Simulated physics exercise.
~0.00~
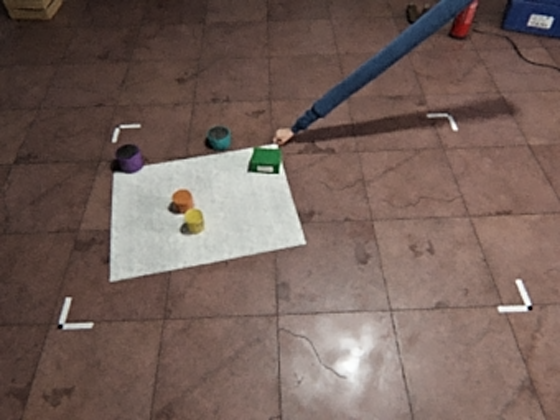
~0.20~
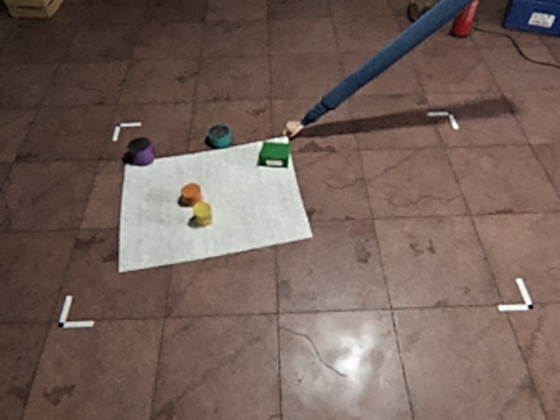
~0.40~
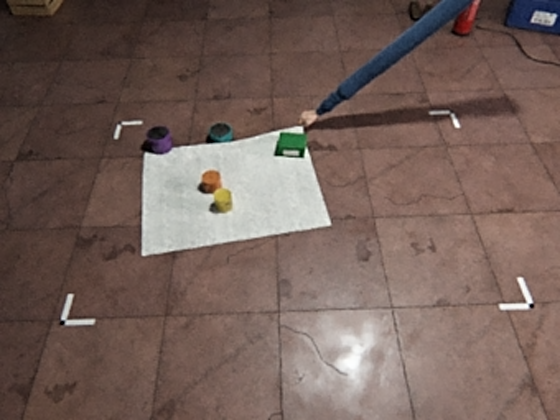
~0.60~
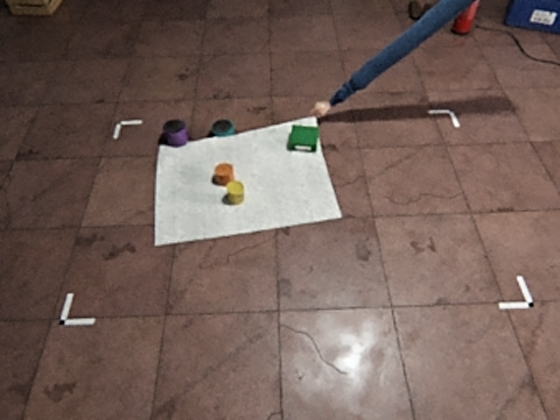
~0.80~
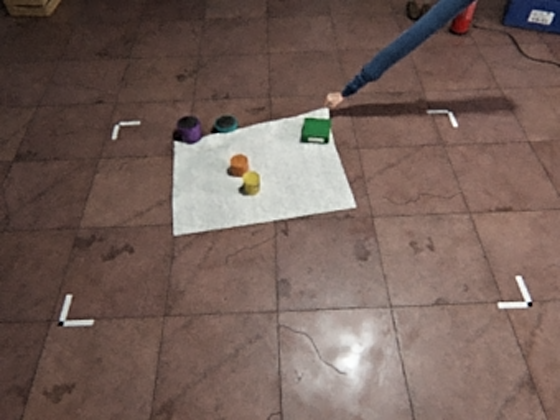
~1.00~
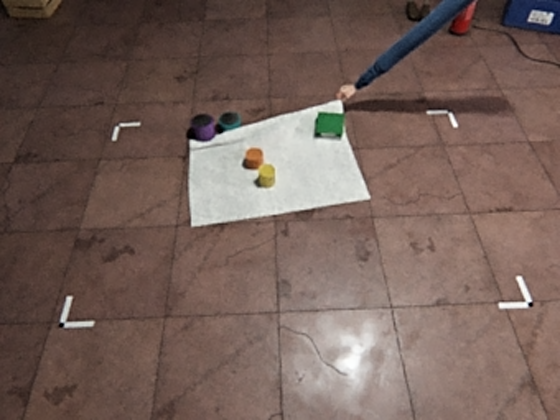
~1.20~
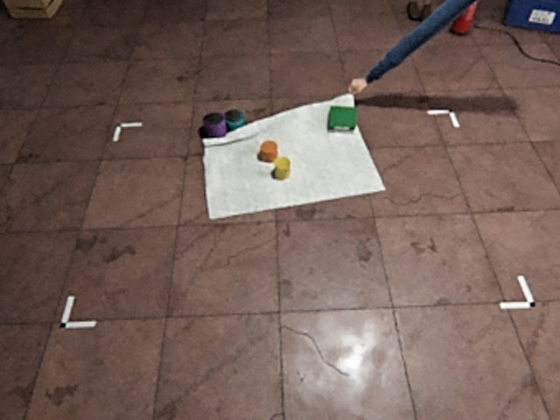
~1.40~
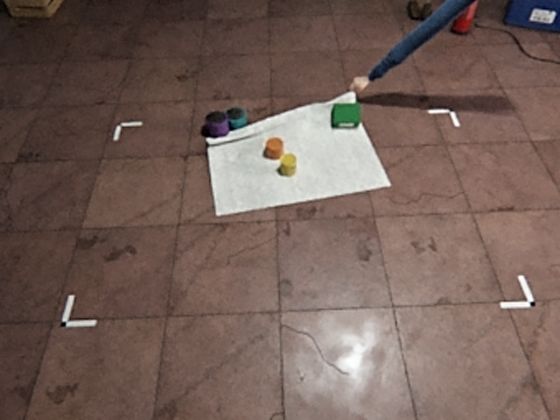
The clip shows a hand dragging a pale play mat up and to the right across a tiled floor, carrying an orange tub, a yellow bin and a green carton, while a purple pot shifts right and ends beside a nearly stationary teal pot near the mat's upper left edge.
